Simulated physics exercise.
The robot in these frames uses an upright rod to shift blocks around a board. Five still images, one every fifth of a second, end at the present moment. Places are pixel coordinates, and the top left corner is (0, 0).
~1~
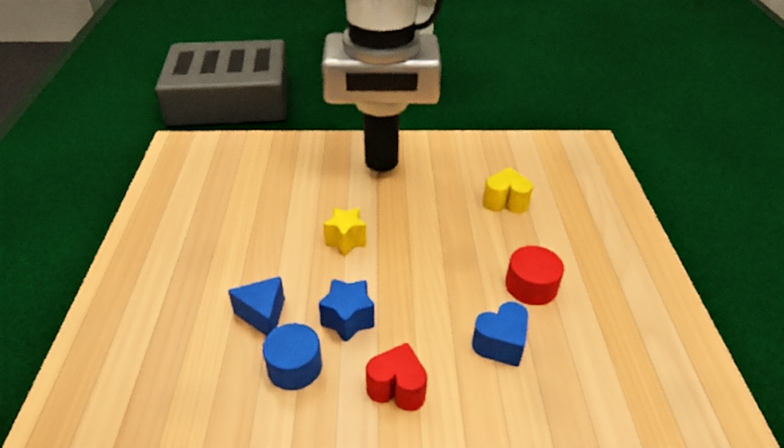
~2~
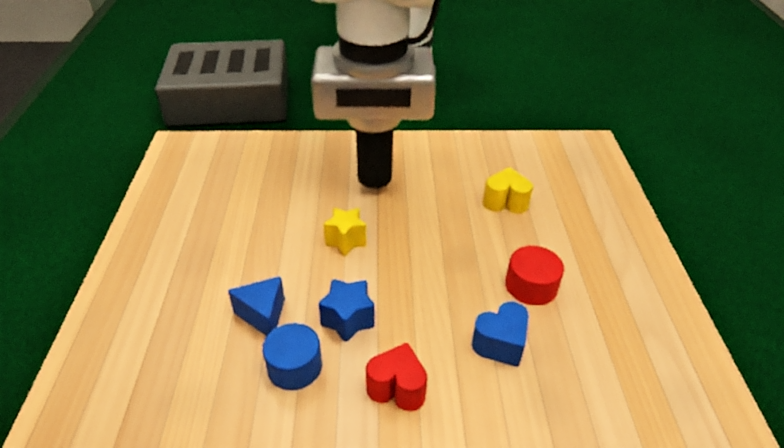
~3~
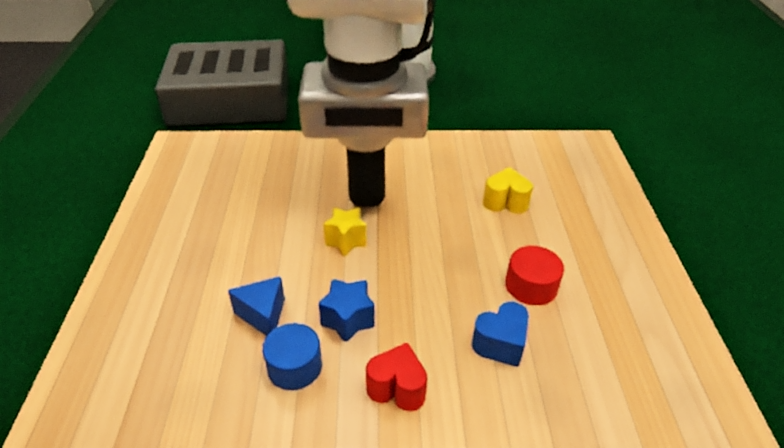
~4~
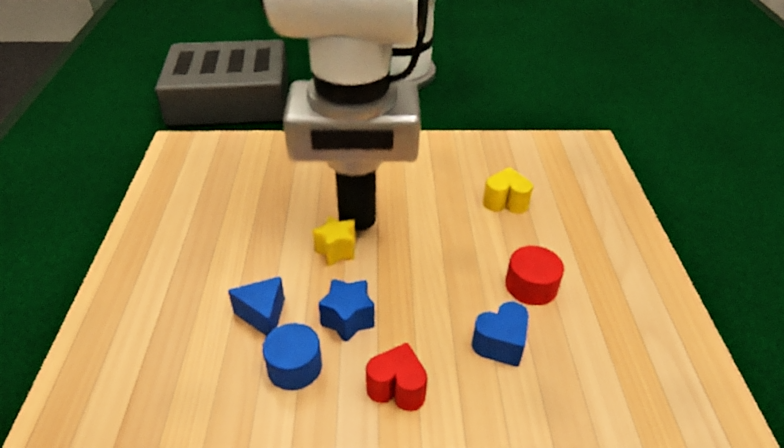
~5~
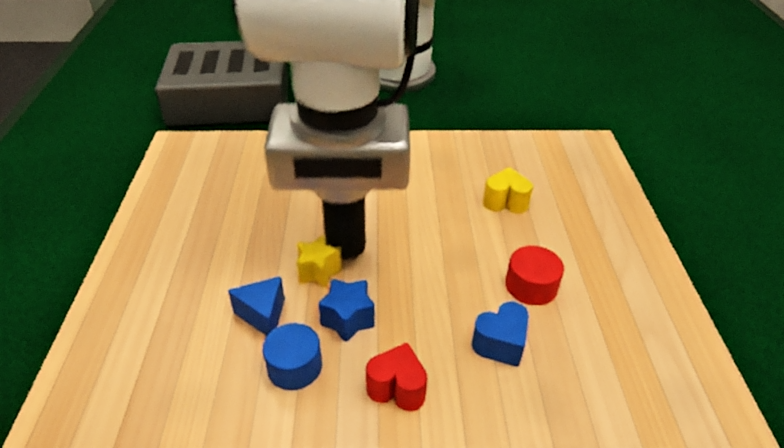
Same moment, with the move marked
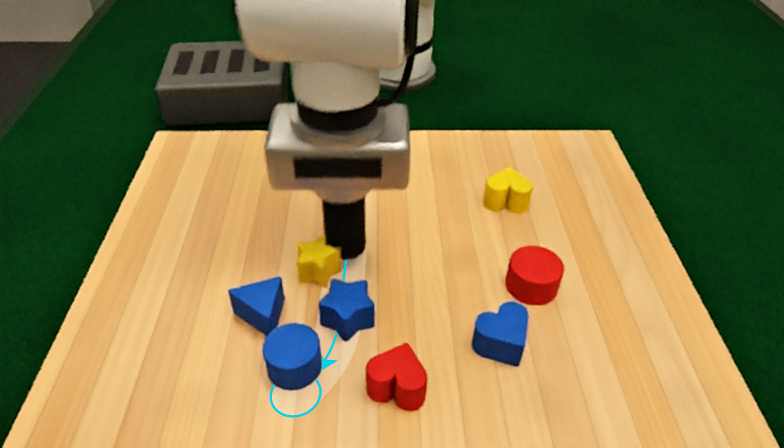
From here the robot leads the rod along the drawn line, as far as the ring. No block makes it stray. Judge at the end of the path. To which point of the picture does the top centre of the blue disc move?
Its top middle is near (235, 382).
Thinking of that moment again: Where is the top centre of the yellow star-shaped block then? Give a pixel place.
In the picture, that point is around (302, 270).
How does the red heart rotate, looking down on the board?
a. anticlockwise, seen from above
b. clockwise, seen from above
(a)
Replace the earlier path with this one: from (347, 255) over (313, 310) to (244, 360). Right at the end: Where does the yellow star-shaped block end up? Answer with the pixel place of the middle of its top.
My estimate: (266, 280).
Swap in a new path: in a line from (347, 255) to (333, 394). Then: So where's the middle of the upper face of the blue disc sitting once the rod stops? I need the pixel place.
Located at (276, 364).
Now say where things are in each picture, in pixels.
Tip of the rod at (382, 162), middles of tops, blue disc at (291, 344), yellow star-shaped block at (345, 218), blue star-shaped block at (347, 296), red heart at (398, 366), in the first frame.
Rod at (375, 178), nothing pushed, in the second frame.
Rod at (367, 197), nothing pushed, in the third frame.
Rod at (357, 219), yellow star-shaped block at (335, 229), in the fourth frame.
Rod at (346, 246), blue disc at (291, 344), yellow star-shaped block at (316, 250), blue star-shaped block at (347, 296), red heart at (398, 366), in the fifth frame.
The line goes from (347, 255) via (342, 297) and (333, 345), ending at (296, 394).
The first path, step by step. One third of the way, rod at (341, 288); yellow star-shaped block at (302, 269), turned 50° clockwise; blue star-shaped block at (349, 307), turned 20° anticlockwise.
Two thirds of the way, rod at (331, 338); blue disc at (284, 351); yellow star-shaped block at (302, 270), turned 55° clockwise; blue star-shaped block at (348, 360), turned 30° anticlockwise; red heart at (401, 370).
At the end, rod at (294, 385); blue disc at (235, 382); yellow star-shaped block at (302, 270), turned 55° clockwise; blue star-shaped block at (346, 384), turned 60° anticlockwise; red heart at (402, 375), turned 25° anticlockwise.
